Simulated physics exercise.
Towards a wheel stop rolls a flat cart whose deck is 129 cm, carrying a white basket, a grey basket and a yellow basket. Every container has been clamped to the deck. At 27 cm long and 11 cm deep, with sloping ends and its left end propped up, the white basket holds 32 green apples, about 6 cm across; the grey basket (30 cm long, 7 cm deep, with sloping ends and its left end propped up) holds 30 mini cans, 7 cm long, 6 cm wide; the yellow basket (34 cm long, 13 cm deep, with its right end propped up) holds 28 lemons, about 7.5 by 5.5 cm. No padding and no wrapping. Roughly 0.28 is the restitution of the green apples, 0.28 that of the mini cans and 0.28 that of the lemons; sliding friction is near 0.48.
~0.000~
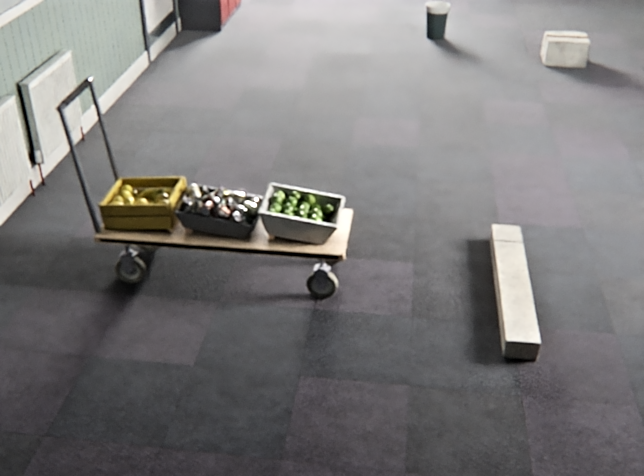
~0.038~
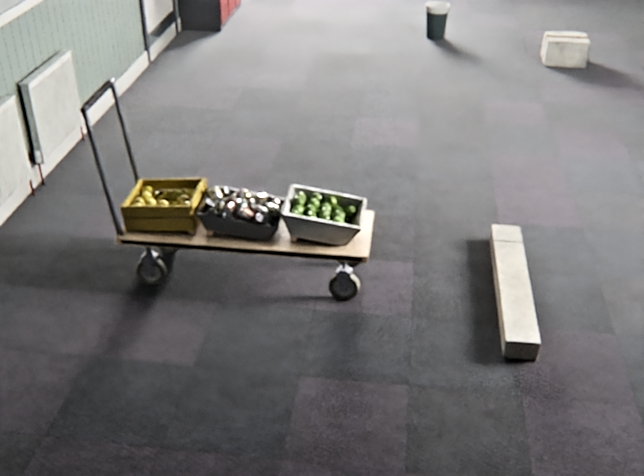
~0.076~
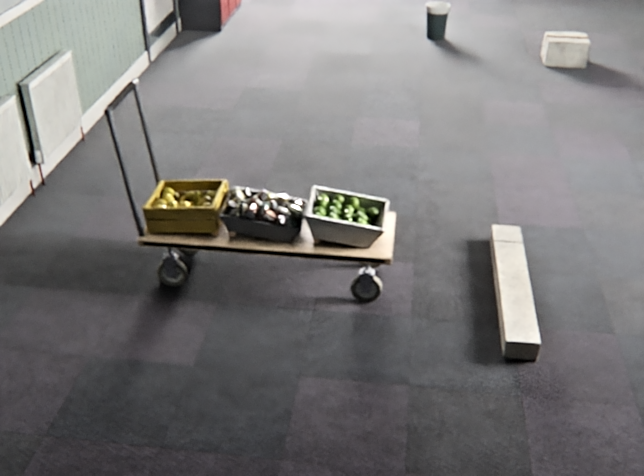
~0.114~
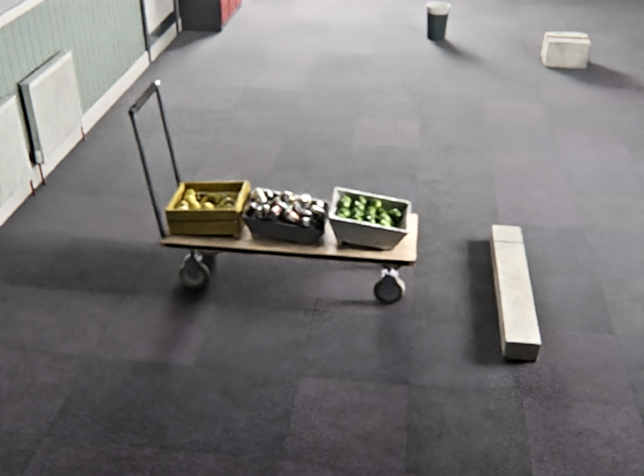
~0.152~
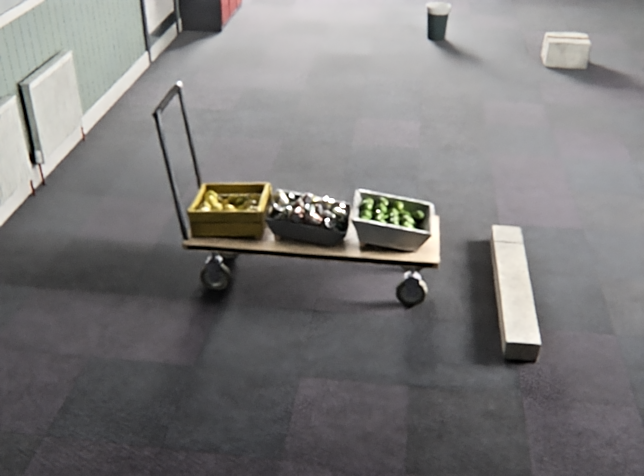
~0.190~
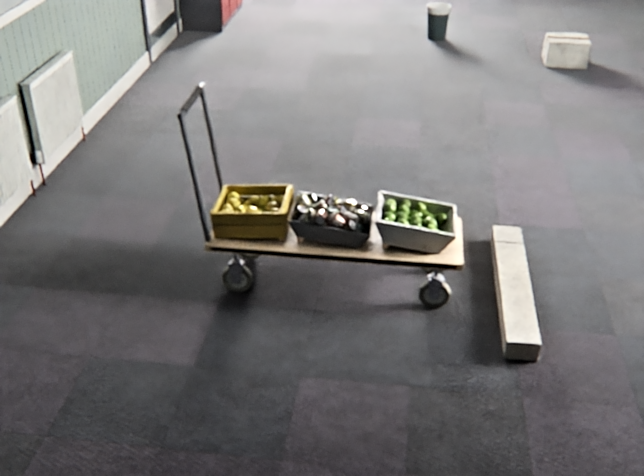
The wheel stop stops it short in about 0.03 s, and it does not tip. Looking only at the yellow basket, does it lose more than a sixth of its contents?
The escaping share fails to reach a sixth.
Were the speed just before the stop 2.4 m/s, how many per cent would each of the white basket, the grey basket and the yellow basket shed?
White basket 30 %, grey basket 30 %, yellow basket 0 %.
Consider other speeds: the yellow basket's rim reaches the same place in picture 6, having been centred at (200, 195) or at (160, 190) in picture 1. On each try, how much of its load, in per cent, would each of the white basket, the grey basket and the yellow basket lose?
White basket 0 and 30, grey basket 20 and 30, yellow basket 0 and 0 per cent.
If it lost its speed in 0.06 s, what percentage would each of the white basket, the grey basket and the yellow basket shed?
Result - white basket: 40 percent, grey basket: 40 percent, yellow basket: 0 percent.
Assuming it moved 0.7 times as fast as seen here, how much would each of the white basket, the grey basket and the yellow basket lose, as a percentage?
Then the white basket sheds 20 per cent, the grey basket 30 per cent, and the yellow basket 0 per cent.
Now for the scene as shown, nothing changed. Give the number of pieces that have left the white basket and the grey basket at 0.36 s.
White basket 3, grey basket 4, roughly.
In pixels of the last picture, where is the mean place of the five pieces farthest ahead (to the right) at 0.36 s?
Their centre is around (511, 213).
After 0.26 s, contact.
After 0.36 s, 3 of 32 out of the white basket, 4 of 30 out of the grey basket and 0 of 28 out of the yellow basket.
After 0.48 s, 8 of 32 out of the white basket, 9 of 30 out of the grey basket and 0 of 28 out of the yellow basket.
After 0.71 s, 13 of 32 out of the white basket, 12 of 30 out of the grey basket and 1 of 28 out of the yellow basket.
Final count (at 1.21 s), 13 of 32 out of the white basket, 11 of 30 out of the grey basket and 1 of 28 out of the yellow basket. Asked share, 1 of 28, 4 per cent.
